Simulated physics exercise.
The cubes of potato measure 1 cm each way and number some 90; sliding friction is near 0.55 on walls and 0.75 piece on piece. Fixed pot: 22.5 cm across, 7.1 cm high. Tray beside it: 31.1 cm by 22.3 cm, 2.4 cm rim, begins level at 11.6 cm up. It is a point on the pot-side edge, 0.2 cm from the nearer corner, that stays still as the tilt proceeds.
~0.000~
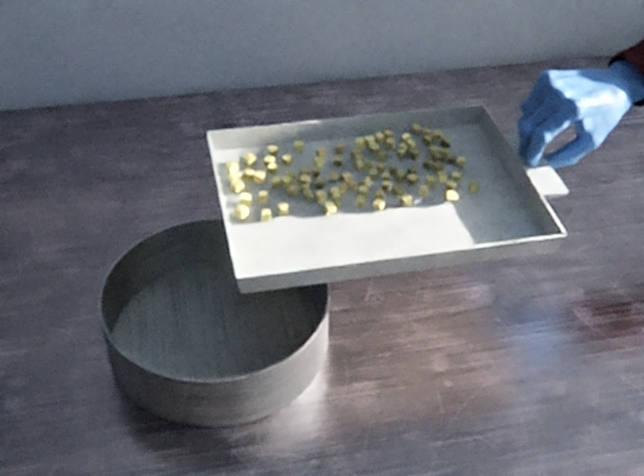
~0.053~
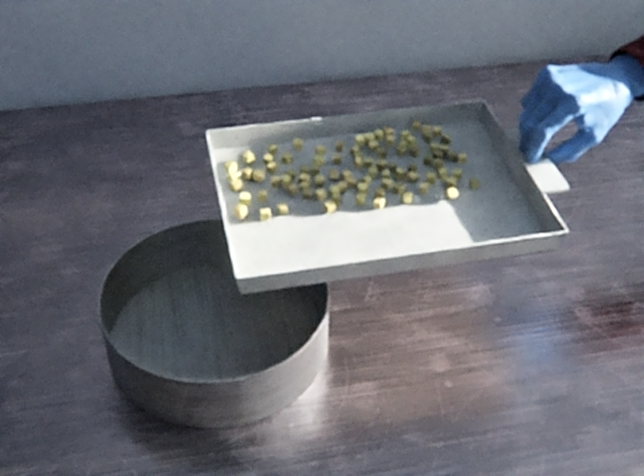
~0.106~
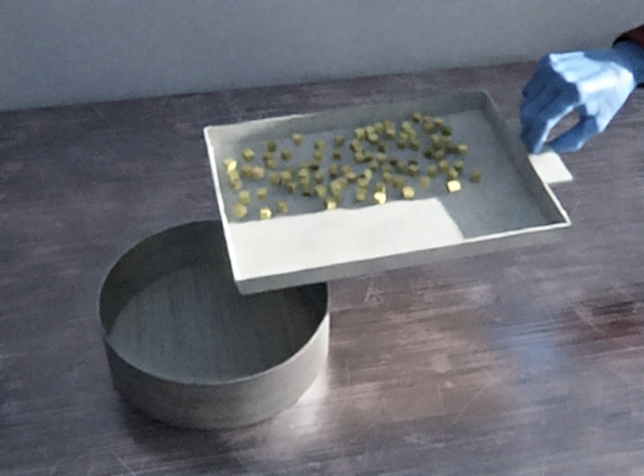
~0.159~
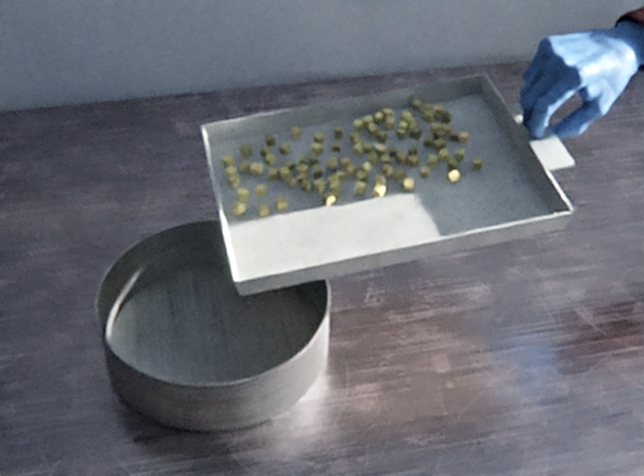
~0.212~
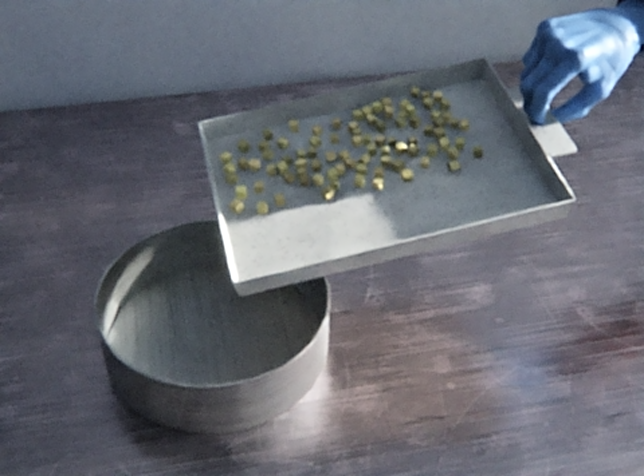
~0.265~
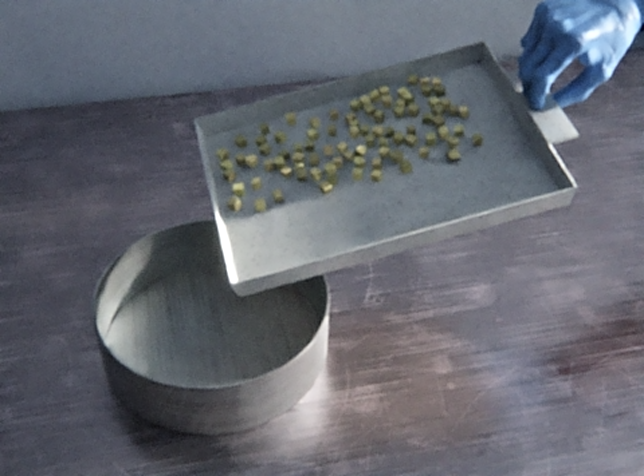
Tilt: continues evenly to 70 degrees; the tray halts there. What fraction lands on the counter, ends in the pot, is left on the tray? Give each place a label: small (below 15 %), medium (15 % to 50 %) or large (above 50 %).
Shares by place: Counter small, pot medium, left on the tray large.
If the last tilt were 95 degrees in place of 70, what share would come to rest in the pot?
Estimated share: About 95 %.
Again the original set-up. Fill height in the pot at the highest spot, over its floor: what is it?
It gets to about 1.0 cm.
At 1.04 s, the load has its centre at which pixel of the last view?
(213, 238), roughly.
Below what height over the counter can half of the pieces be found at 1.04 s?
About 16 cm.
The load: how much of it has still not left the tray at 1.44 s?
Estimate: Near 60 in a hundred.
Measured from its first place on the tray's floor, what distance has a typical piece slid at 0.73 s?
3 cm.
After 0.73 s, tilt 40 degrees; the tray holds 100 %, the pot 0 %.
Then, at 1.04 s, tilt 58 degrees; the tray holds 85 %, the pot 5 %.
After 1.44 s, tilt 70 degrees; the tray holds 60 %, the pot 40 %.
At rest (2.6 s), counter 5 %, pot 40 %, tray 55 %.
